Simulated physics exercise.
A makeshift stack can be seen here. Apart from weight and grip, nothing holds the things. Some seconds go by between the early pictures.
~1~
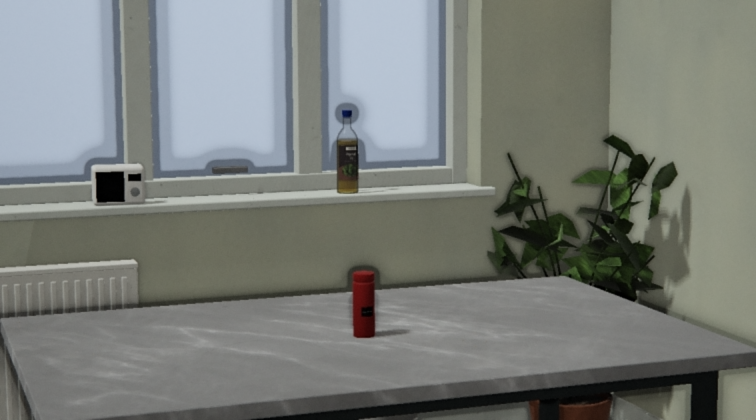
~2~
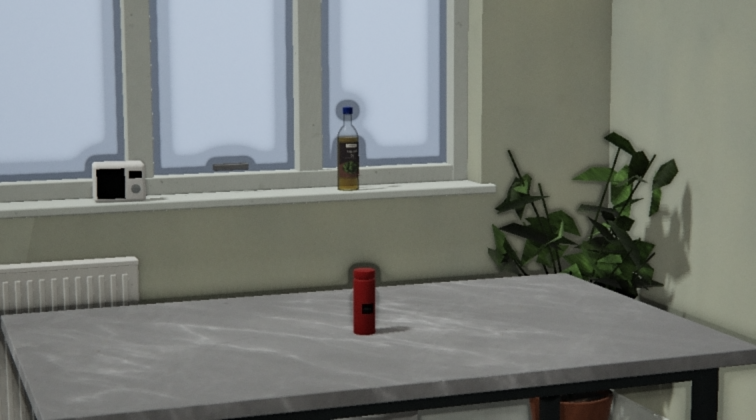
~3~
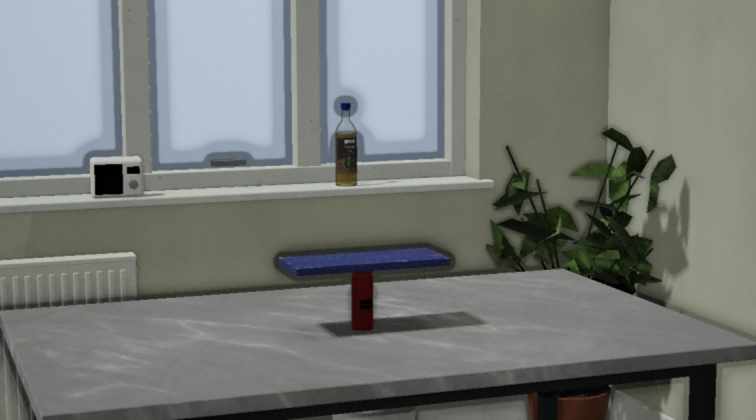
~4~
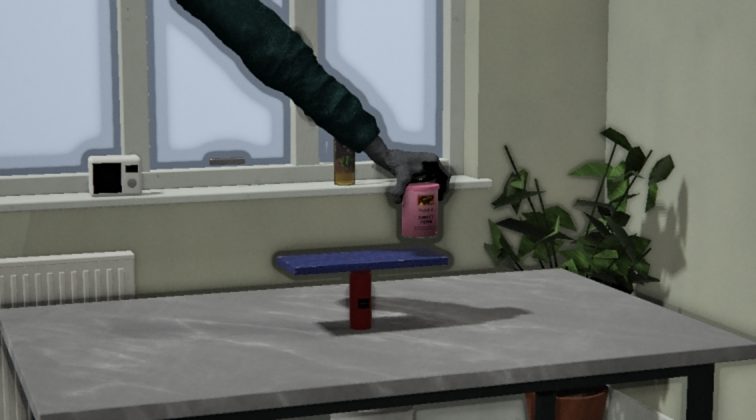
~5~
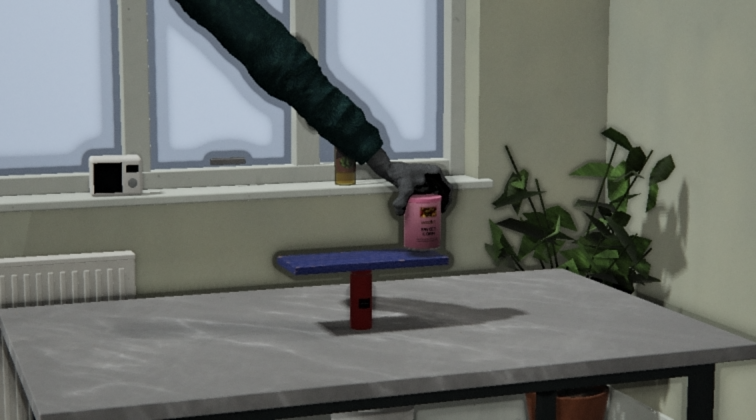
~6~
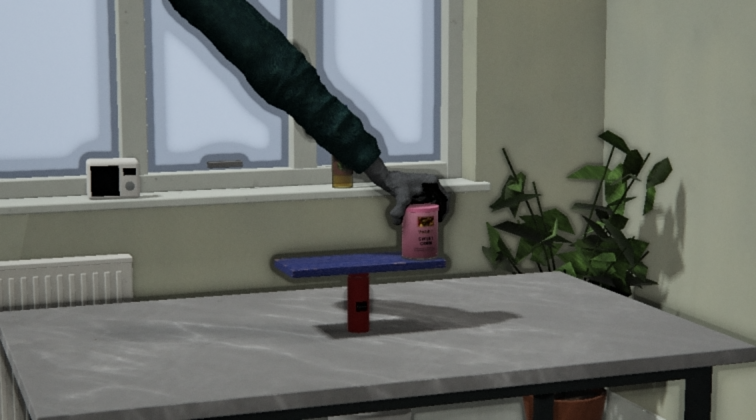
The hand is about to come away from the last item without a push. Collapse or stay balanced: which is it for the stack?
Nice try - it doesn't all stay together, though.
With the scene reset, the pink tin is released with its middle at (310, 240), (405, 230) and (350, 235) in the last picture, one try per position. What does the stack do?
Topples, topples, stands firm.
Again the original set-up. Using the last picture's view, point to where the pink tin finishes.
The object ends up somewhere around (486, 308).
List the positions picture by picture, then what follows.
In the first frame, the last thing is not in view yet.
In the second frame, the last thing is not in view yet.
In the third frame, the last thing is not in view yet; blue board (364, 261).
In the fourth frame, on its way; pink tin (420, 210); blue board (362, 260).
In the fifth frame, on its way; pink tin (422, 222); blue board (363, 260).
In the sixth frame, set down, still held; pink tin (420, 232); blue board (360, 263).
Then, 0.30 s past the last view, pink tin now fallen; blue board rocked 42° from its first pose.
Then, 0.40 s past the last view, blue board rocked 58° from its first pose.
Then, 0.60 s past the last view, blue board now fallen; red shaker rocked 34° from its first pose.
Then, 0.70 s past the last view, red shaker now fallen.
Finally, fallen, pink tin, blue board and red shaker. Final places as the last picture's camera would see them, pink tin near (486, 309). The stack comes apart.
